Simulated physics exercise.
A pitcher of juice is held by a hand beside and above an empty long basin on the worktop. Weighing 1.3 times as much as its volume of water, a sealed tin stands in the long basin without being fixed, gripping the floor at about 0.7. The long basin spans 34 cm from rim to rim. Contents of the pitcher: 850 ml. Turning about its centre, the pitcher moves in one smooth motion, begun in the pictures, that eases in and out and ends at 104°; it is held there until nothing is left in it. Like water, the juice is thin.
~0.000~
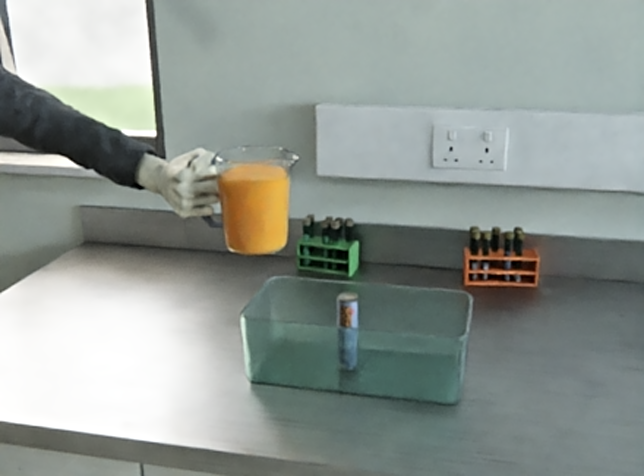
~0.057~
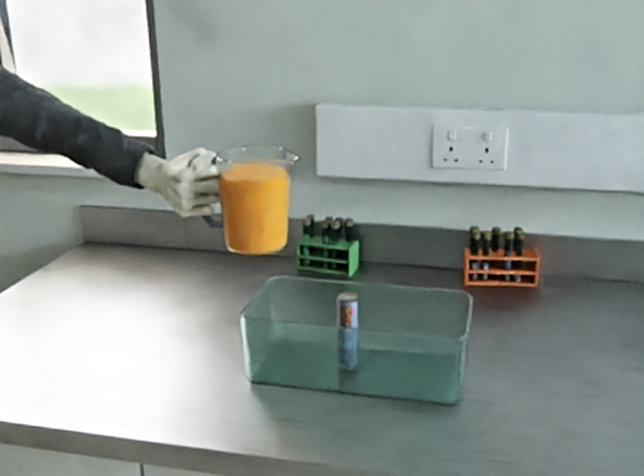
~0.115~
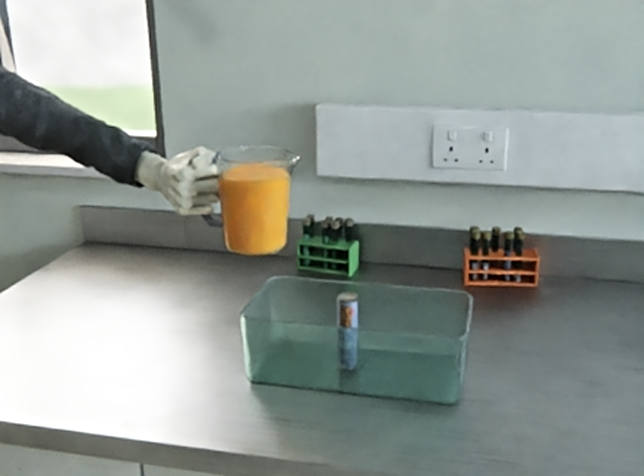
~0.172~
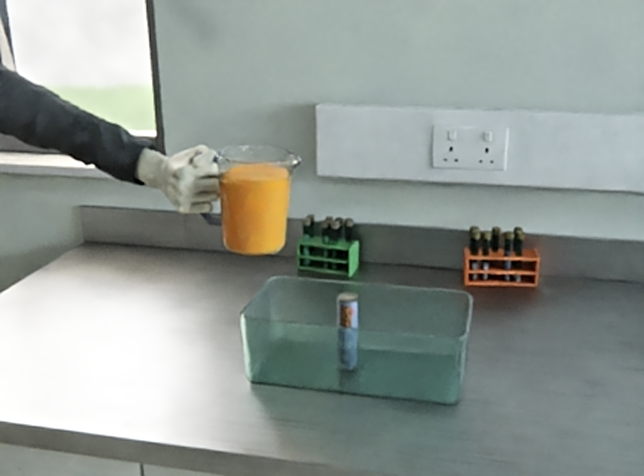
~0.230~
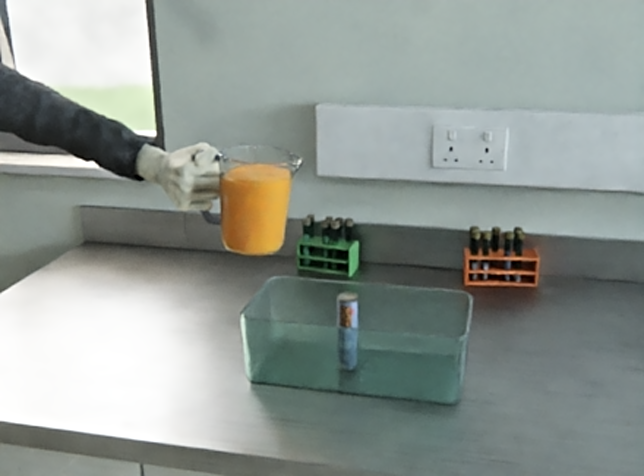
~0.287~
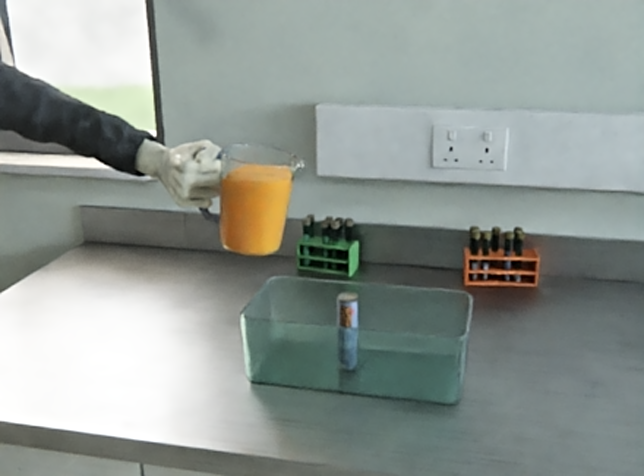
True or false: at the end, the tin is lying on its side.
True.
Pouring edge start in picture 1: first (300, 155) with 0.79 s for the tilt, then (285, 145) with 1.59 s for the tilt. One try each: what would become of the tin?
Trial 1 - tin tips; trial 2 - tin tips.
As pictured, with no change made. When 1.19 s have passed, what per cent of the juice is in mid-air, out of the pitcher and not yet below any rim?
Around 20 percent of the liquid.
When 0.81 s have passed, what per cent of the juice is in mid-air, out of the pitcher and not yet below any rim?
Some 10 % is the figure.
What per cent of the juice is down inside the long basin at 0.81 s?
About 0%.
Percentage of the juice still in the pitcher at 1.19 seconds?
Around 42 percent of it.
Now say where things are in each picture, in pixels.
In the first frame, it leans 0°; its right rim is at (300, 157); the juice meets the walls at (223, 171) and (288, 174); the long basin's rim runs from (255, 297) to (469, 315); the tin's top is at (347, 300).
In the second frame, it leans 0°; its right rim is at (300, 158); the juice meets the walls at (223, 171) and (288, 174).
In the third frame, it leans 1°; its right rim is at (301, 159); the juice meets the walls at (224, 170) and (288, 175).
In the fourth frame, it leans 3°; its right rim is at (302, 160); the juice meets the walls at (224, 171) and (290, 175).
In the fifth frame, it leans 6°; its right rim is at (304, 163); the juice meets the walls at (225, 171) and (291, 175).
In the sixth frame, it leans 9°; its right rim is at (306, 166); the juice meets the walls at (227, 171) and (293, 176).
After 0.81 s the tilt is 57° and 90 per cent is still to pour; the tin stands where it began.
After 1.19 s the tilt is 92° and 41 per cent is still to pour; the tin stands where it began.
After 1.59 s the tilt is 104° and 3 per cent is still to pour; the tin leans 20°.
After 2.03 s the tilt is 104° and 0 per cent is still to pour; the tin lies on its side.
In the end the tin lies on its side.
